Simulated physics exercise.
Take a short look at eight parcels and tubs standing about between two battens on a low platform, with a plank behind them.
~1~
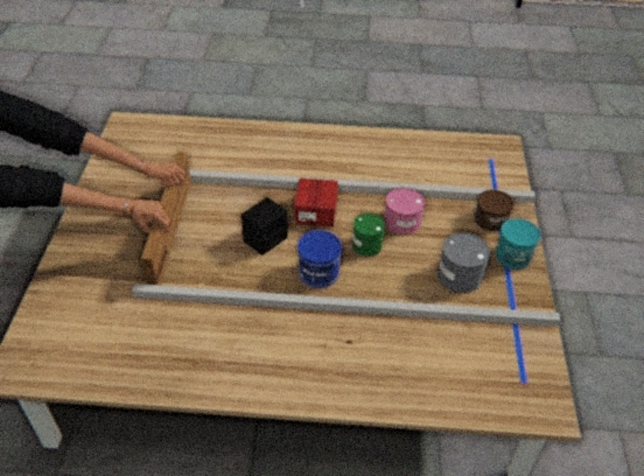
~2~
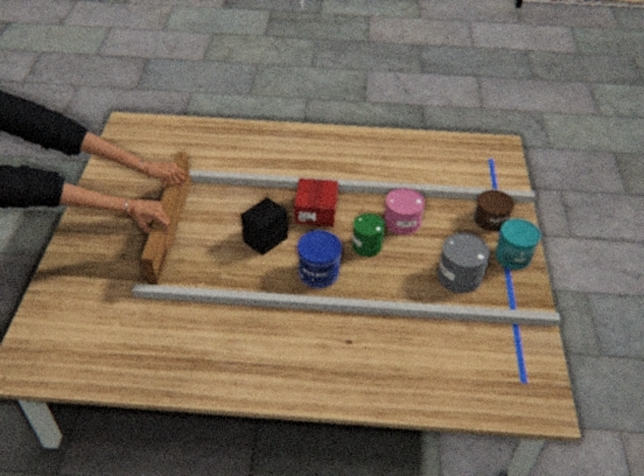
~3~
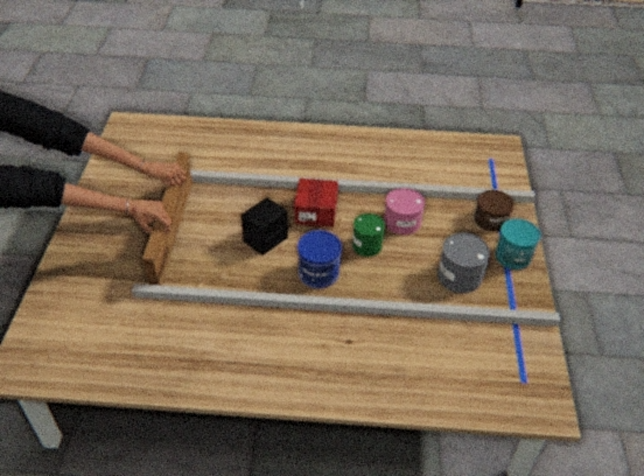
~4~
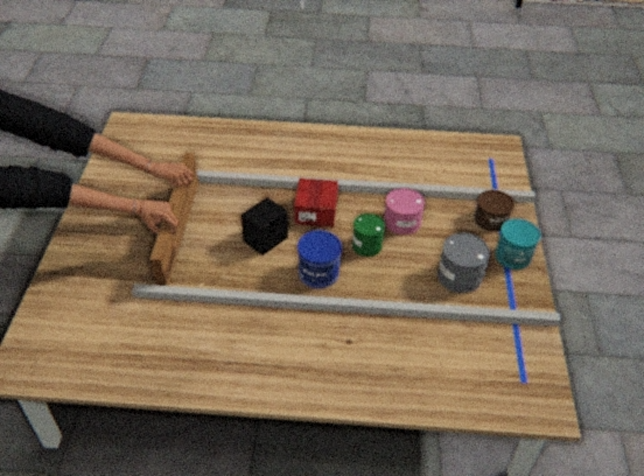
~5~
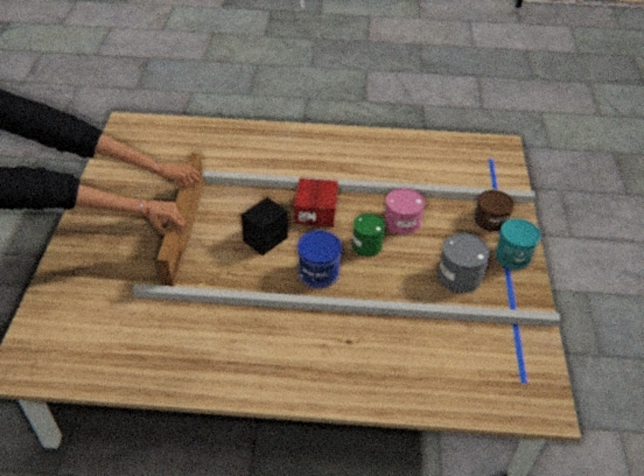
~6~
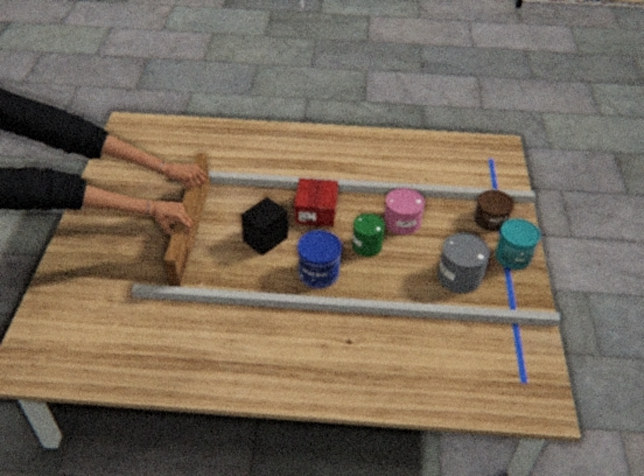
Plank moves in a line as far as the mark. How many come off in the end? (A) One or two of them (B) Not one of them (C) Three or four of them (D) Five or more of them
(D) Five or more of them.
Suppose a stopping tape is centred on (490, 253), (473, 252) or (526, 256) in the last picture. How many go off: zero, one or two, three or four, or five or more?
First 3 or 4, then one to two, then 5 or more.
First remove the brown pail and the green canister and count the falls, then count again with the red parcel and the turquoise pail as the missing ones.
The counts would be 3 and 3.
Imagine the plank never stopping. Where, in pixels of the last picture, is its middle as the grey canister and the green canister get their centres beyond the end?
Roughly (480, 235); for the second one, roughly (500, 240).
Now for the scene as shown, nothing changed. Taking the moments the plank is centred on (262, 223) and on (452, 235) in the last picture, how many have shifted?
The number moved is 1 and then 8.
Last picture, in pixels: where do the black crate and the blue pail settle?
The first near (523, 239), the second near (536, 275).
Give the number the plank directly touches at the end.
I count 3 of them.
Early on, none off yet; turquoise pail at rest near (517, 245); brown pail at rest near (493, 211); grey canister at rest near (463, 263).
Finally, the number that fall off is five or more; lost, green canister, pink canister, grey canister, brown pail and turquoise pail.
